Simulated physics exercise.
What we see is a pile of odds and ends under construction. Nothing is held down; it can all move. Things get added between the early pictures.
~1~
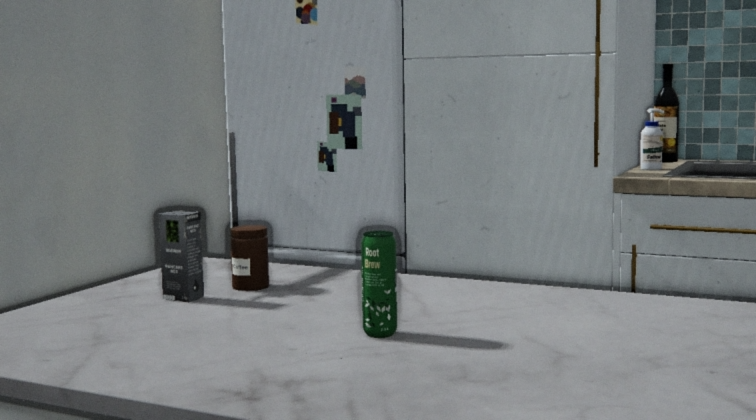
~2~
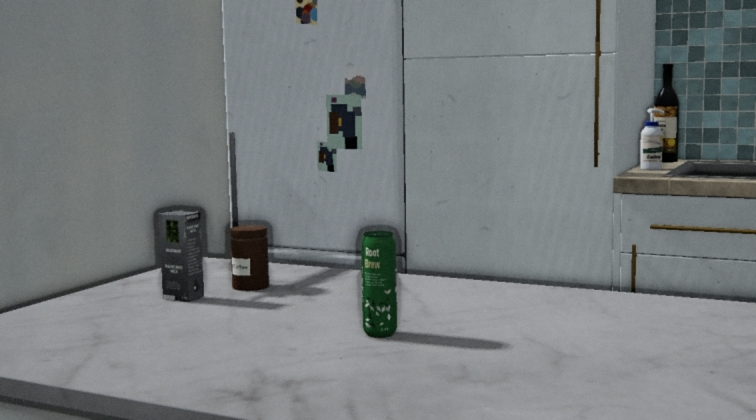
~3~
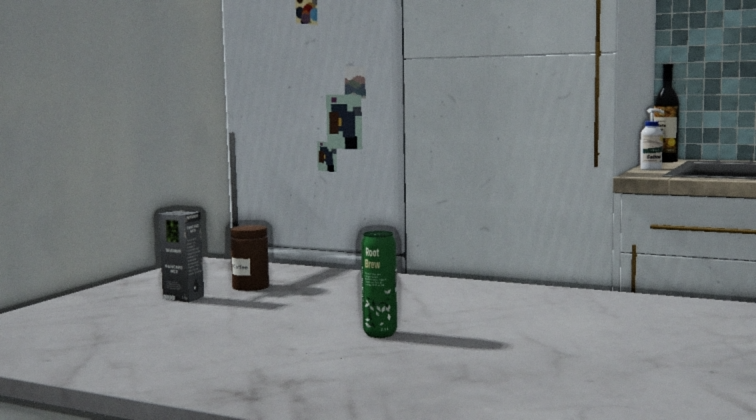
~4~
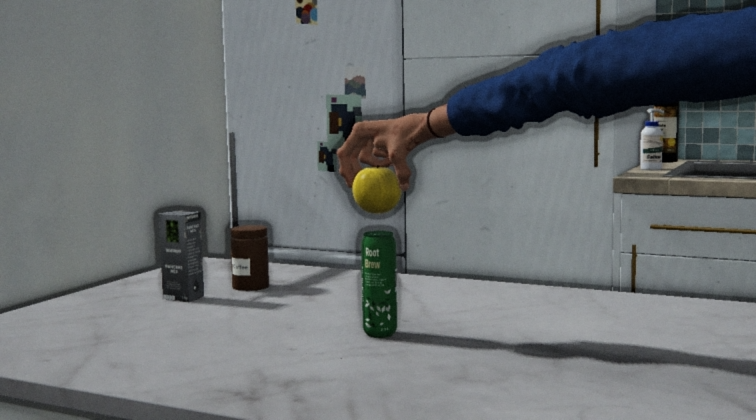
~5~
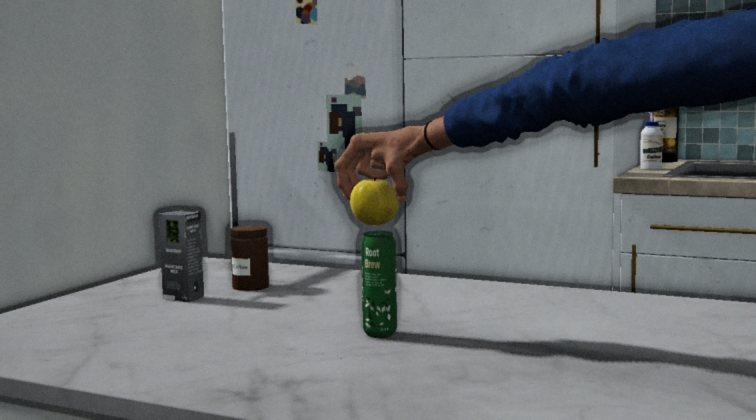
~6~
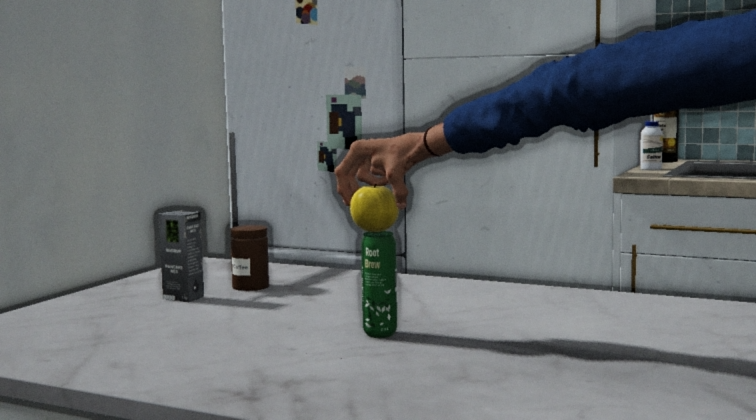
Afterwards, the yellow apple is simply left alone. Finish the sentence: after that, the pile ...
The pile stays as it was.
Then, 0.50 s past the last view, nothing moves.
Then, 1.30 s past the last view, yellow apple resting near (375, 209).
Finally, all 4 still in place. Final places as the last picture's camera would see them, yellow apple near (375, 209). The pile keeps its balance.
